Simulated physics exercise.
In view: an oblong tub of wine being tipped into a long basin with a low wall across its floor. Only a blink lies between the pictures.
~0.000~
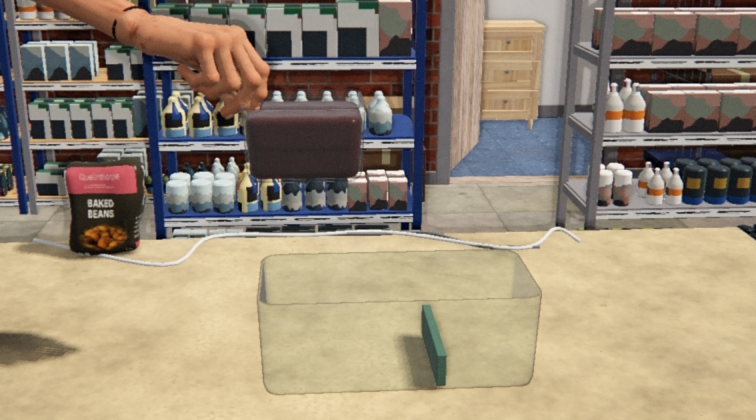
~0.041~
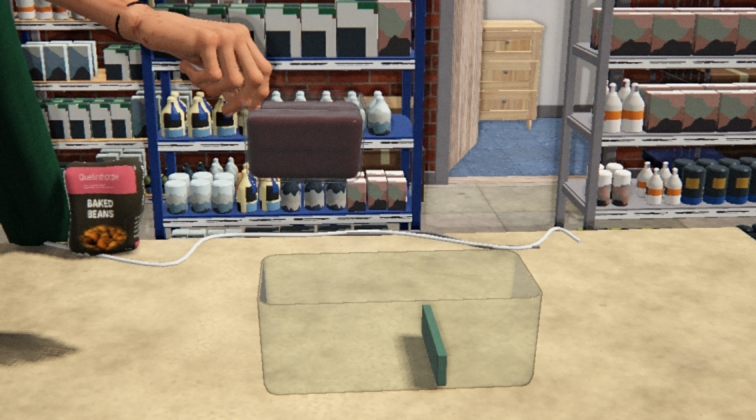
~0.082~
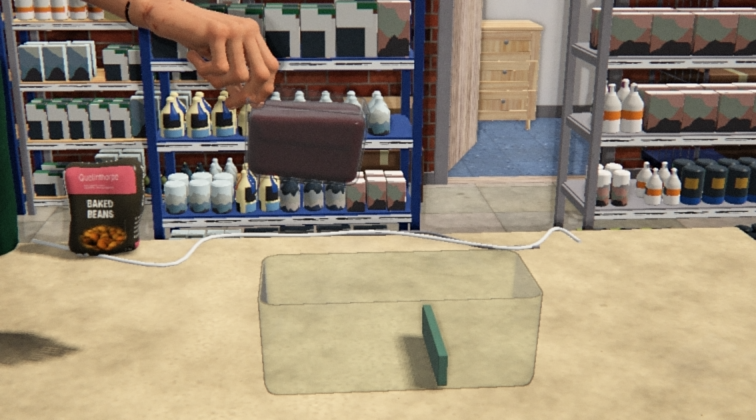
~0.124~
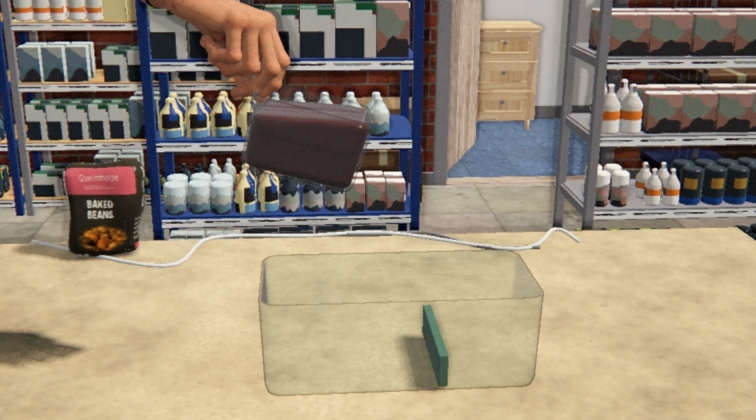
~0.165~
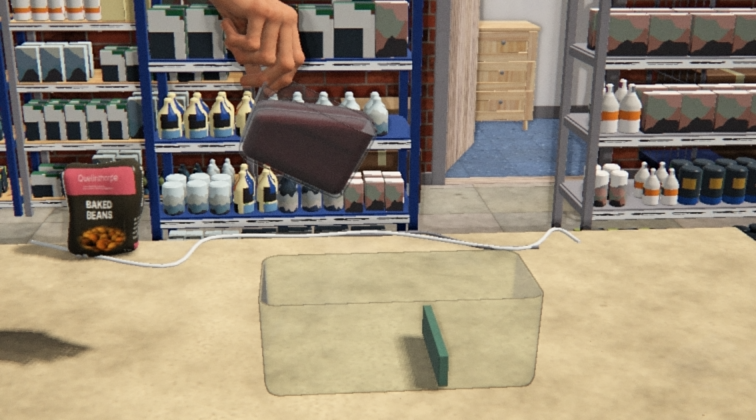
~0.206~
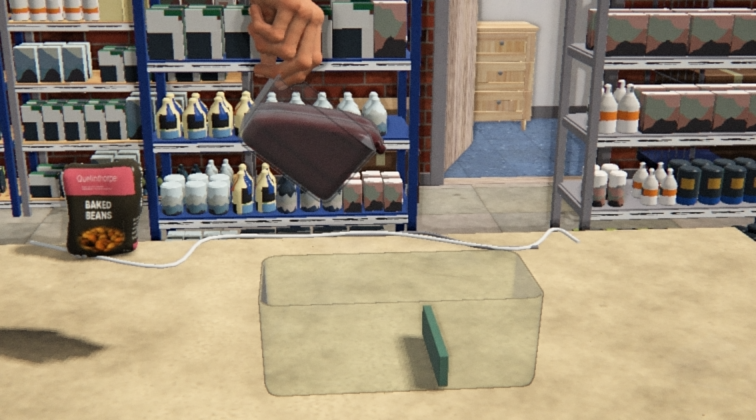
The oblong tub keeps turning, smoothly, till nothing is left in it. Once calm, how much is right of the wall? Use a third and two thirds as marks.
In the end under a third is right of the wall.
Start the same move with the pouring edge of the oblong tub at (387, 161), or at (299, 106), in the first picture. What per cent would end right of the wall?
The first gives 30 %, the second 15 %.
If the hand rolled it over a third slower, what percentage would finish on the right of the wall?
About 35 per cent.
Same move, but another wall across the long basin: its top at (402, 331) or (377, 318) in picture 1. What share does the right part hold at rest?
First some 50, then 80 per cent.
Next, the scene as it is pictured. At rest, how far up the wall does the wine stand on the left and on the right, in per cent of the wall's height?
Left about 50, right about 30.
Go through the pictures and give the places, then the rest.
It leans 0°; its right rim is at (362, 101); the wine meets the walls at (247, 110) and (360, 109); the long basin's rim runs from (260, 280) to (528, 273); the wall's top is at (434, 330), in the first picture.
It leans 2°; its right rim is at (364, 102); the wine meets the walls at (248, 110) and (361, 110), in the second picture.
It leans 7°; its right rim is at (367, 108); the wine meets the walls at (250, 108) and (364, 112), in the third picture.
It leans 15°; its right rim is at (370, 117); the wine meets the walls at (254, 108) and (367, 115), in the fourth picture.
It leans 26°; its right rim is at (372, 129); the wine meets the walls at (254, 110) and (370, 121); 1 per cent is over the edge, in the fifth picture.
It leans 39°; its right rim is at (371, 144); the wine meets the walls at (246, 116) and (366, 131); 6 per cent is over the edge, in the sixth picture.
A moment on, the oblong tub is tipped right over and 19 per cent is still to pour, 18 is left of the wall and 10 right of it.
Next, the oblong tub is tipped right over and 2 per cent is still to pour, 70 is left of the wall and 19 right of it.
Then the oblong tub is tipped right over and 0 per cent is still to pour, 67 is left of the wall and 21 right of it.
Later the oblong tub is tipped right over and 0 per cent is still to pour, 70 is left of the wall and 23 right of it.
Finally, 70 per cent lies left of the wall, 23 right of it and 6 outside.
